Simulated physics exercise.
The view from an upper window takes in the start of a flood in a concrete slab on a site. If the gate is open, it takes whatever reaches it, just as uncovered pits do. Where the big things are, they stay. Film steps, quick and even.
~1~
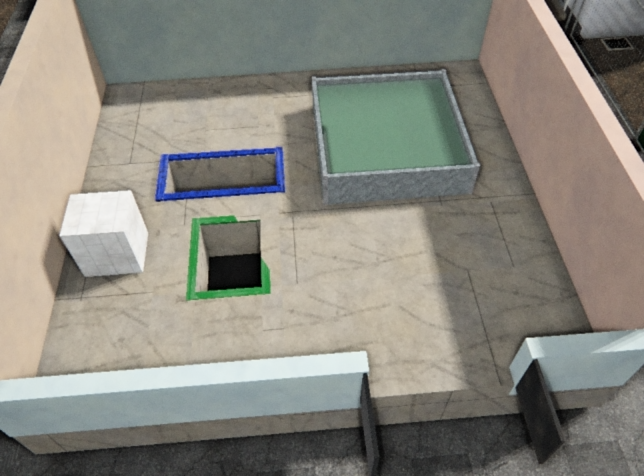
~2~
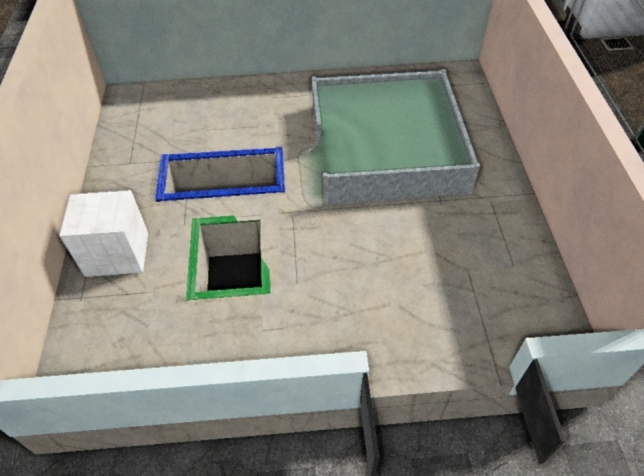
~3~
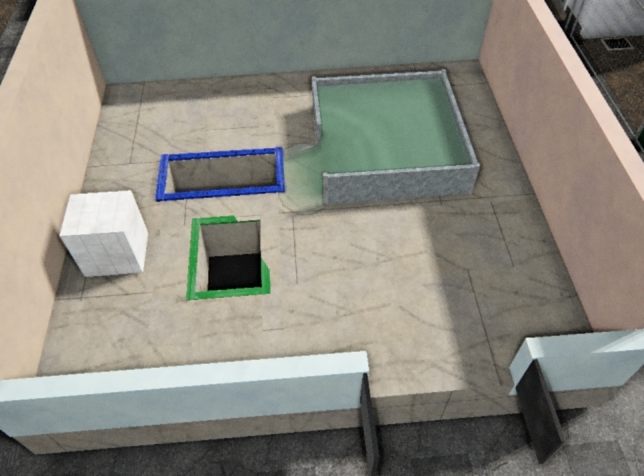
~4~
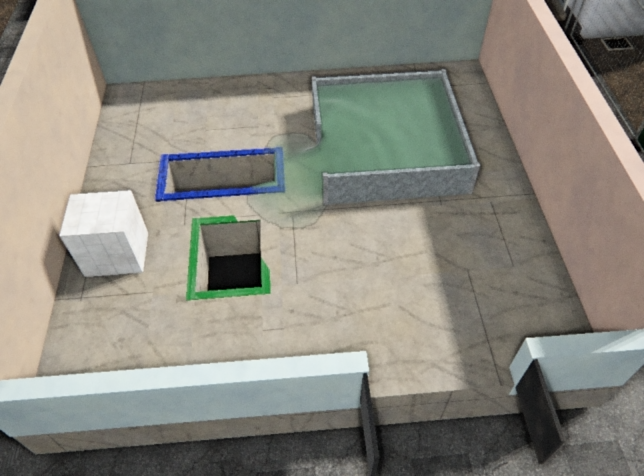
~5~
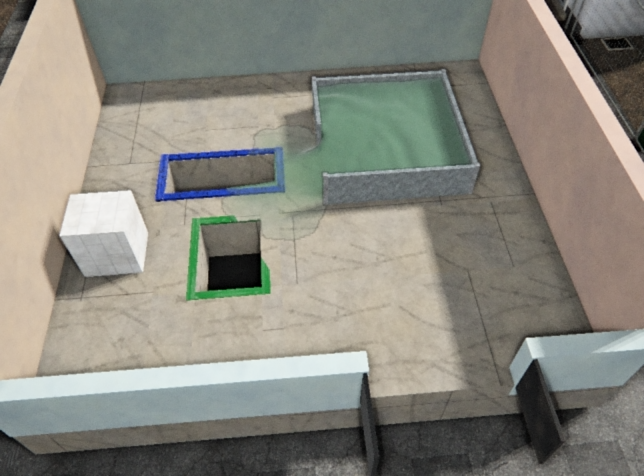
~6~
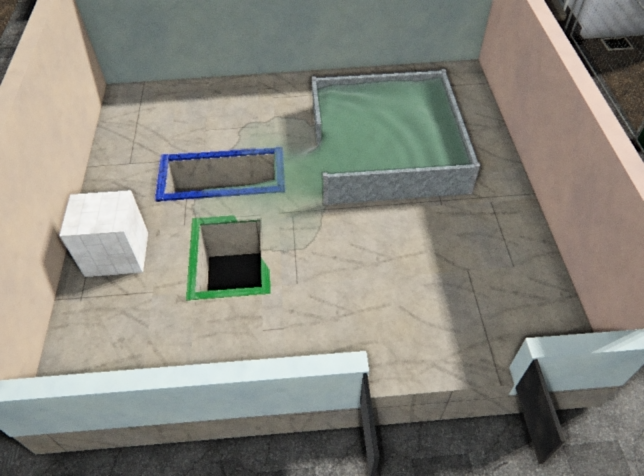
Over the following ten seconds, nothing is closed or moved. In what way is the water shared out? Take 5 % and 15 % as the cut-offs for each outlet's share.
My prediction: The gate accounts for a negligible part - below five per cent; the green pit accounts for a substantial part - beyond fifteen per cent; the blue pit accounts for a substantial part - beyond fifteen per cent.
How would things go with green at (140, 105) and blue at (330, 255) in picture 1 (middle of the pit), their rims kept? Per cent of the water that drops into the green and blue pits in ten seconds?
Percentages by pit: Green at 30, blue at 2.
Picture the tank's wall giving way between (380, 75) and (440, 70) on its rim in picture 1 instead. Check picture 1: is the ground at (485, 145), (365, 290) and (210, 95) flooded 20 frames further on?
So the first one is drenched, the next left untouched, and the last drenched.
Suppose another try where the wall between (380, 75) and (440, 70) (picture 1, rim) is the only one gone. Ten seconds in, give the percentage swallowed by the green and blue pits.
Green takes 4 in a hundred, blue takes 0 in a hundred.
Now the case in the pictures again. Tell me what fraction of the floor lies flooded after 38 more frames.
About 30 per cent.
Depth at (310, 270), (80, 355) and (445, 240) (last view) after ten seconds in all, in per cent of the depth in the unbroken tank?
Respectively 2, 6 and 0 per cent.
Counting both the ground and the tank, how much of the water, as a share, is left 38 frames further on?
Estimate: 48 per cent.
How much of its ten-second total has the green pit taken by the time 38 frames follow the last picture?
My estimate is close to 75 per cent.
A moment on, water covers 15 % of the floor; the gate 0 %, the green pit 3 %, the blue pit 8 %.
Next, water covers 10 % of the floor; the gate 0 %, the green pit 8 %, the blue pit 15 %.
Then, water covers 20 % of the floor; the gate 0 %, the green pit 14 %, the blue pit 23 %.
Later, water covers 30 % of the floor; the gate 0 %, the green pit 21 %, the blue pit 31 %.
In the end, water covers 45 % of the floor; the gate 0 %, the green pit 27 %, the blue pit 36 %.
